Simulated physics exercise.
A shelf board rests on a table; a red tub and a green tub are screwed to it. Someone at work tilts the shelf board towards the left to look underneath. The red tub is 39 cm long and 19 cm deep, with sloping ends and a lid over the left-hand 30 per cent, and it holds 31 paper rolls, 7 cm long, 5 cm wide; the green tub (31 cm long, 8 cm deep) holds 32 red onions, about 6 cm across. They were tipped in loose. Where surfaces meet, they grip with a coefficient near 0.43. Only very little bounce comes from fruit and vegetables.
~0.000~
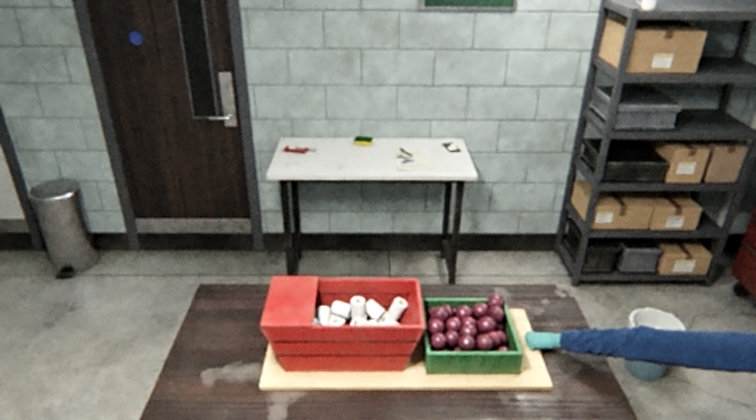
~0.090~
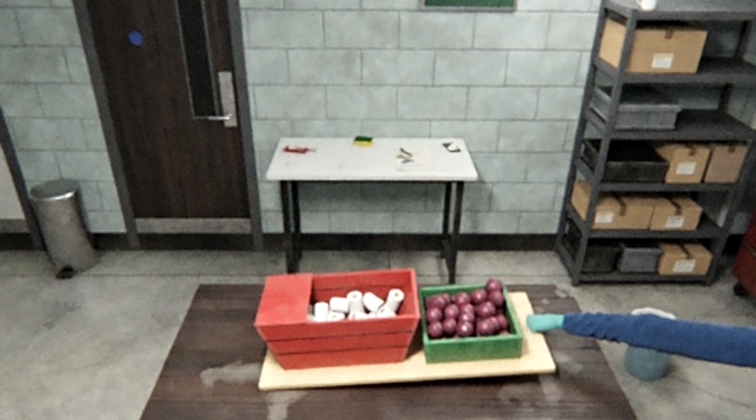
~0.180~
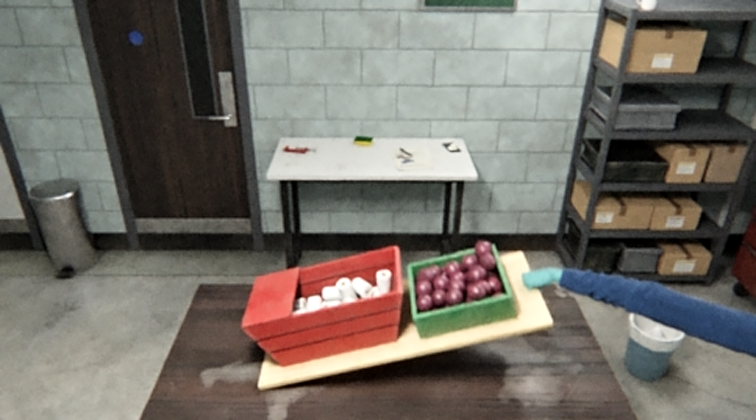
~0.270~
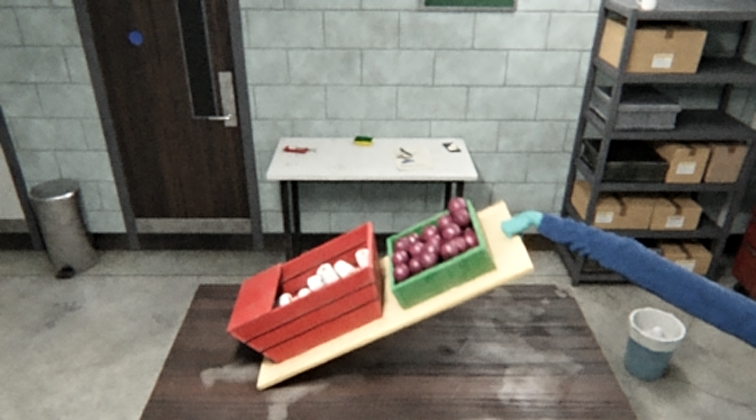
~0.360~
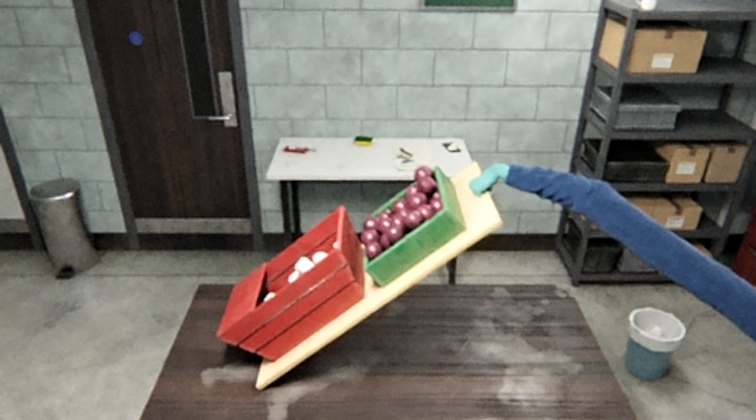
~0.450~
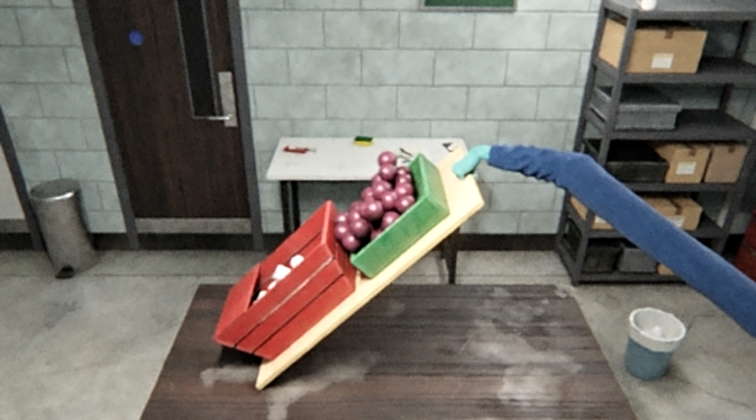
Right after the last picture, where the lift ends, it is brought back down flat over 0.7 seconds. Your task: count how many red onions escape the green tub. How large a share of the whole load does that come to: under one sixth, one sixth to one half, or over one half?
The spill is larger than half.
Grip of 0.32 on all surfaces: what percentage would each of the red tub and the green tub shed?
That would cost the red tub 0 and the green tub 60 per cent of the load.
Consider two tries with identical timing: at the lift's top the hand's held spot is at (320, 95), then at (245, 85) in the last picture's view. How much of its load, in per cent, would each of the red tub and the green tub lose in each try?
The red tub would lose 50 per cent in the first try and 60 per cent in the second, the green tub 100 and then 100 per cent.
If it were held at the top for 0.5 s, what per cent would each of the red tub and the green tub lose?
That would cost red tub 0 per cent of its load and green tub 50 per cent.
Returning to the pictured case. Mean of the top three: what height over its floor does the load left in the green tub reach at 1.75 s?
It reaches close to 15 cm.
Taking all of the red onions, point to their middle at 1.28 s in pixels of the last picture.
Centred roughly at (371, 331).
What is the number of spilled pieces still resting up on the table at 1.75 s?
Near 3, by my count.
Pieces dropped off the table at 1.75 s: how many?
That count sits near 8.
After 0.66 s, tilt 36°; the red tub has all 31 and the green tub is down by 12 of 32.
After 0.92 s, tilt 12°; the red tub has all 31 and the green tub is down by 18 of 32.
After 1.28 s, tilt 0°; the red tub has all 31 and the green tub is down by 19 of 32.
Outcome (at 1.75 s), the red tub has all 31 and the green tub is down by 19 of 32. Asked share, 19 of 32, 59 per cent.
